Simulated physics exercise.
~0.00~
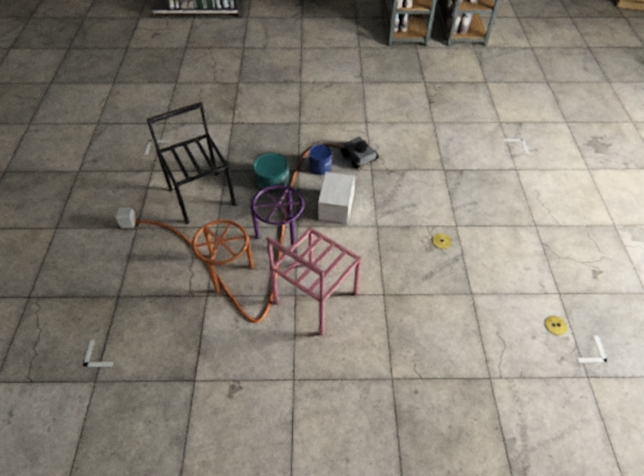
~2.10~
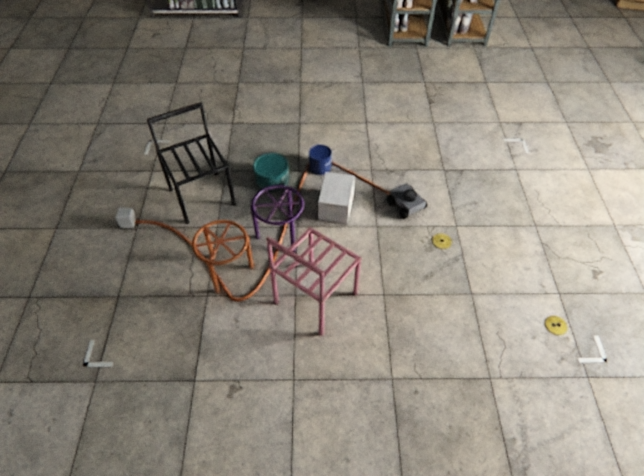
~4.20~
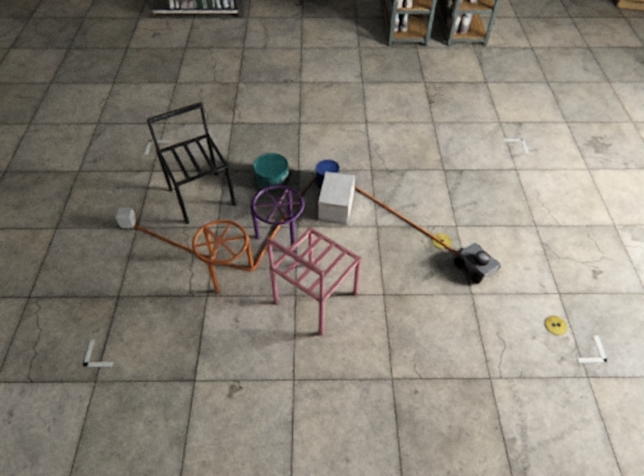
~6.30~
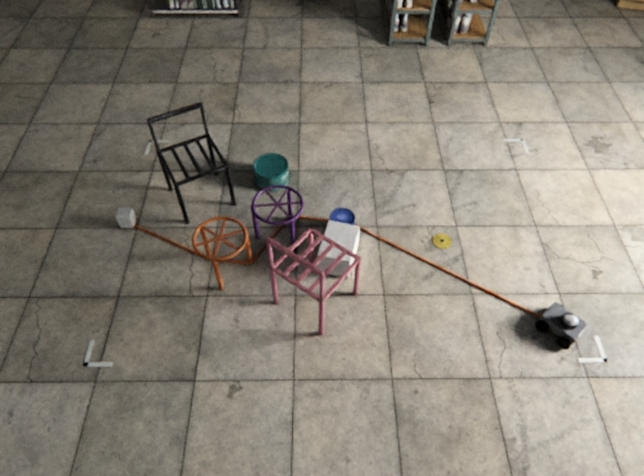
To begin with, a small dark cart sits behind a white box and a blue bin on a tiled floor, its orange lead looping loosely past stools and chairs to a small pale block at left. The cart moves right and toward the viewer, drawing in the slack. It passes over the nearer yellow mark as the lead straightens and the blue bin shifts slightly. Heading on to the second mark, it drags the lead against the bin and white box, which slide toward the pink chair. Finally, the cart rests at lower right, the lead stretched nearly taut, the teal bin seemingly unmoved.
